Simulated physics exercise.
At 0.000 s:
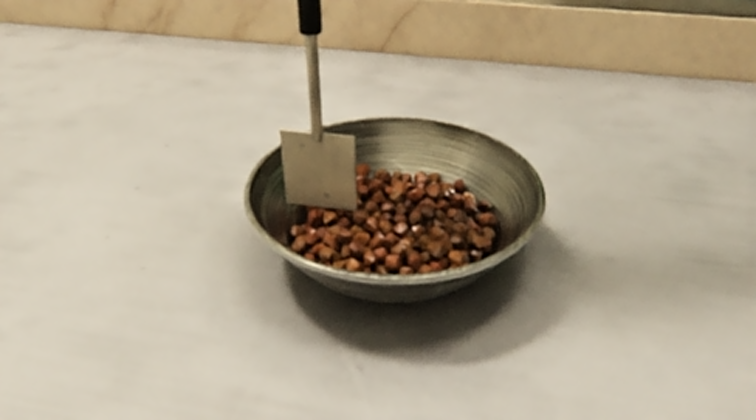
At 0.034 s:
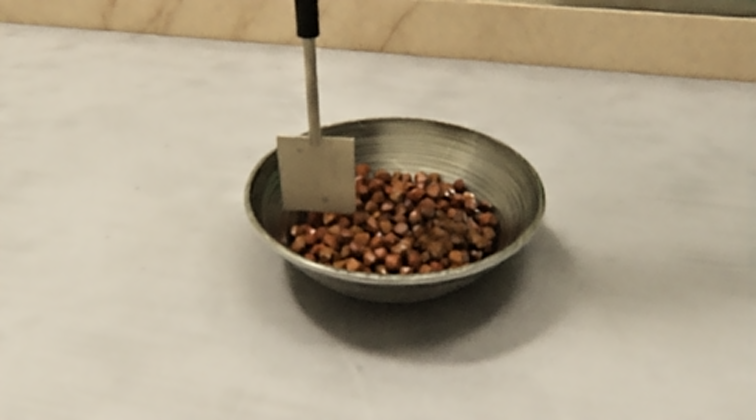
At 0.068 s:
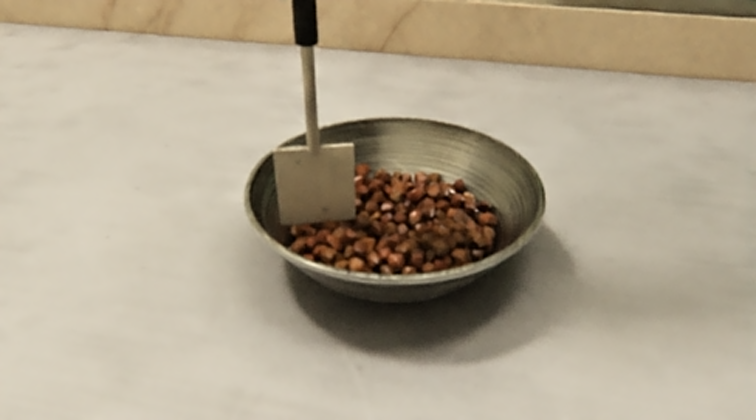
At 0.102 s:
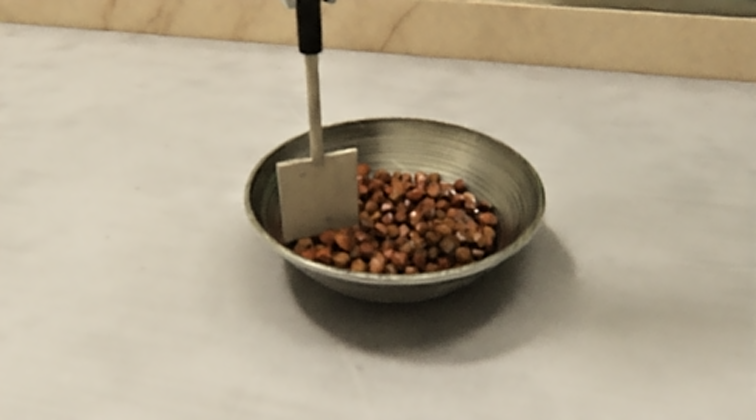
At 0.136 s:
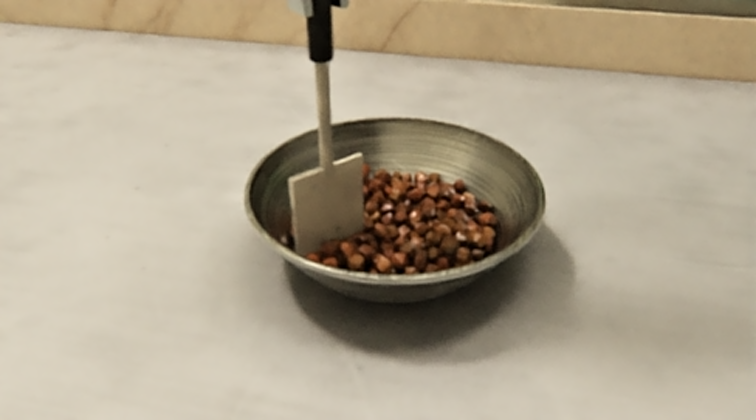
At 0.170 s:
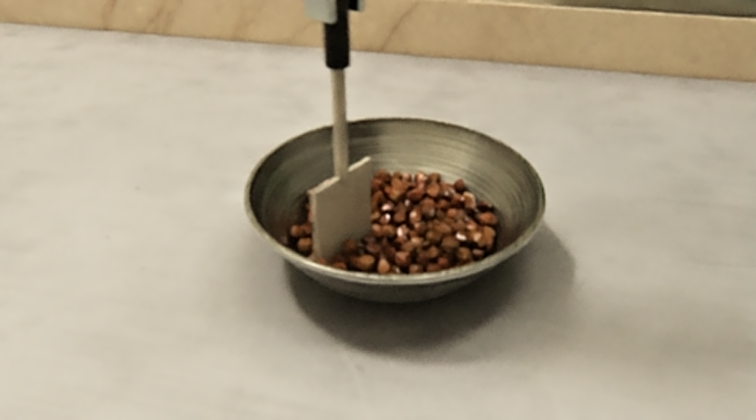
A flat metal spatula with a black handle, held upright from above, starts at the left side of a metal bowl of reddish-brown pellets on a pale table top. It moves slightly toward the viewer, then curves right along the near left wall, its blade turning and pushing through the pellets.
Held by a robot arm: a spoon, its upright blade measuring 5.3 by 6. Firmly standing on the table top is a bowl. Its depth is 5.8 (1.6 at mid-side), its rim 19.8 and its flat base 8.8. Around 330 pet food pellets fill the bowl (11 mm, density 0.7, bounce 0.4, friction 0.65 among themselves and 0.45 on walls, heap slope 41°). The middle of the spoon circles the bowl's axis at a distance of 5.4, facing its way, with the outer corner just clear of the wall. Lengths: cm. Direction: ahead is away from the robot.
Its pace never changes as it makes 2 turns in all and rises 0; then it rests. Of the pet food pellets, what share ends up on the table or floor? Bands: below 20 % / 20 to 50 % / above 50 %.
Below 20 %.
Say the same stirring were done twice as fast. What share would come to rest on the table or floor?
Estimated share: About 30 per cent.
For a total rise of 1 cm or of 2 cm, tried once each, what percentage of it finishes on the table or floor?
About 0 and 0 per cent.
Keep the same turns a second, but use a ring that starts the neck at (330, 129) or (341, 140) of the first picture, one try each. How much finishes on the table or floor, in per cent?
Close to 20 per cent for the first and close to 15 per cent for the second.
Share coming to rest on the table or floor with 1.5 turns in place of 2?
I'd reckon near 10 per cent.
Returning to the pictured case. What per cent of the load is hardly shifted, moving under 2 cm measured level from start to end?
I'd put it at about 20 in a hundred.
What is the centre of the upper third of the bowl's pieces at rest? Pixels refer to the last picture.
It is centred near (345, 236).
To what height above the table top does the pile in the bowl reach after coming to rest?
About 5.5 cm.
After 0.77 s, 323° round, highest piece 7 above the table; 323 in the bowl, 6 on the table or floor, 1 in flight or on the tool.
After 1.37 s, 222° round, highest piece 8 above the table; 303 in the bowl, 24 on the table or floor, 3 in flight or on the tool.
After 1.87 s, 0° round, highest piece 5 above the table; 290 in the bowl, 40 on the table or floor.
After 2.57 s, 0° round, highest piece 5 above the table; 290 in the bowl, 40 on the table or floor.
In the end, 290 in the bowl, 40 on the table or floor. That is 12 % on the table or floor.
